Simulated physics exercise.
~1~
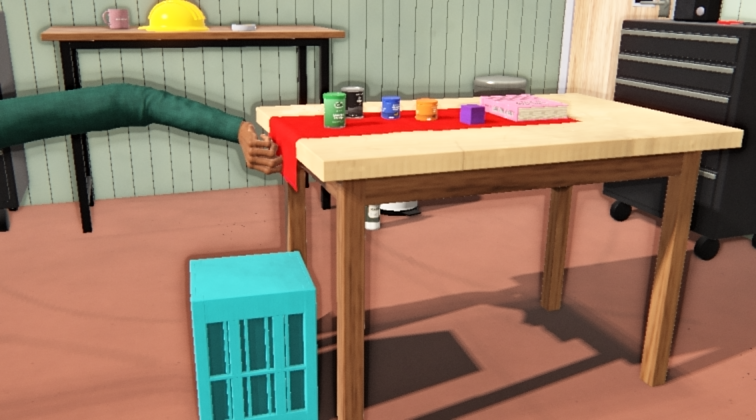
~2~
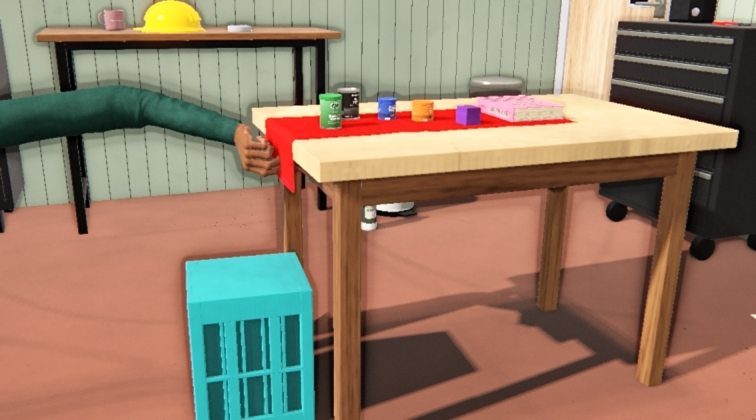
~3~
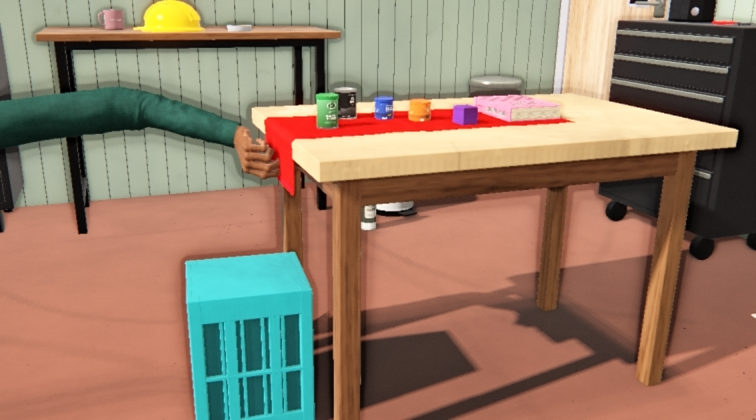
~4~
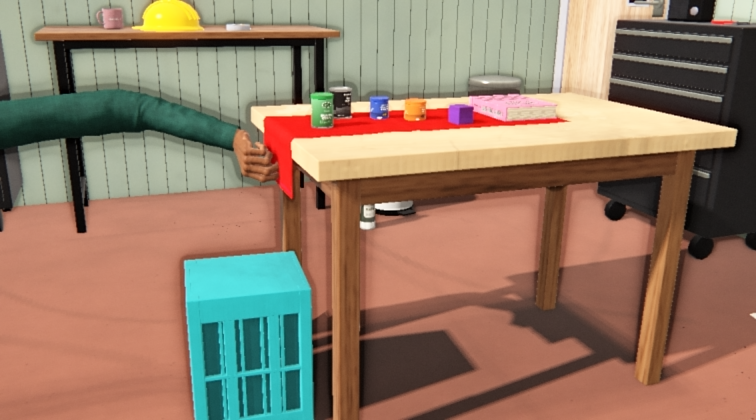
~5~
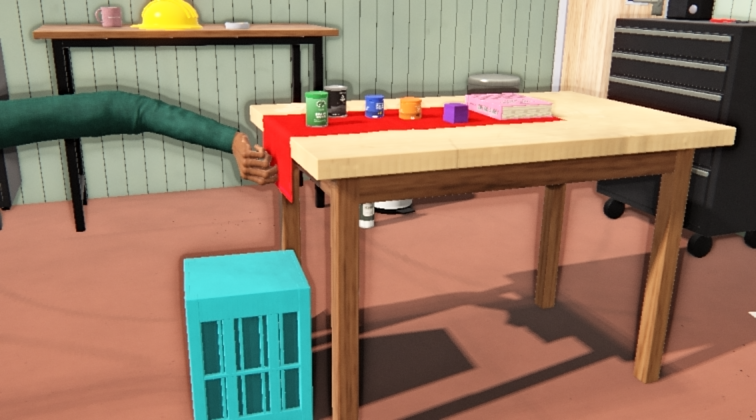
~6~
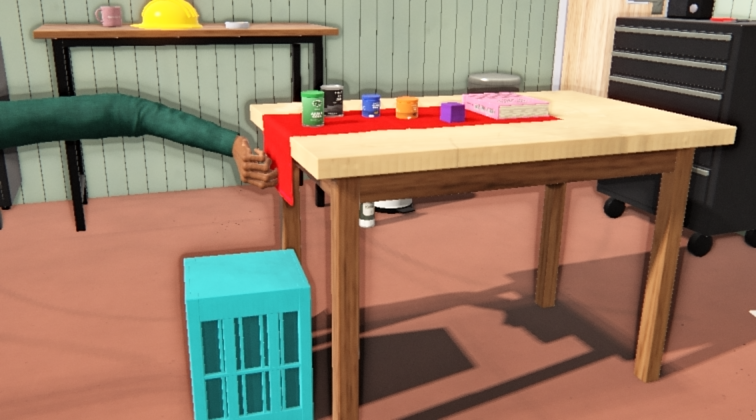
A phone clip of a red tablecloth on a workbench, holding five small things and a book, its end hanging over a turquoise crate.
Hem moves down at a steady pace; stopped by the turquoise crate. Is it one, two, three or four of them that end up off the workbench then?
It is two.
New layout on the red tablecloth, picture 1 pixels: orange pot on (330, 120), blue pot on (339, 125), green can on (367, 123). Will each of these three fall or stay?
Orange pot - leaves the top, blue pot - leaves the top, green can - leaves the top.
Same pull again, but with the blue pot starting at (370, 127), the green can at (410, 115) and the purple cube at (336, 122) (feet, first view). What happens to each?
Here's what happens: The blue pot leaves its perch, the green can remains aboard, the purple cube leaves its perch.
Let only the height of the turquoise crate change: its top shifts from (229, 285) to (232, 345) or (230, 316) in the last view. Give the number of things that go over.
It comes to 4 and 3 over the edge.
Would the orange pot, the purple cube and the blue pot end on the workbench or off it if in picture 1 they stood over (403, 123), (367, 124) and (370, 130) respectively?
Orange pot: Still on; purple cube: Off; blue pot: Off.
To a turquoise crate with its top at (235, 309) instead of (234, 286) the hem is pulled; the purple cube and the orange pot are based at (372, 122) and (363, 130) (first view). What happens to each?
The purple cube tumbles off, the orange pot tumbles off.
A little later, hem near (277, 214); all still up.
Next, hem near (277, 248); green can gone.
Later still, hem on the crate; green can and black can gone.
When it is over, hem on the crate; green can and black can gone. Over the edge go two.
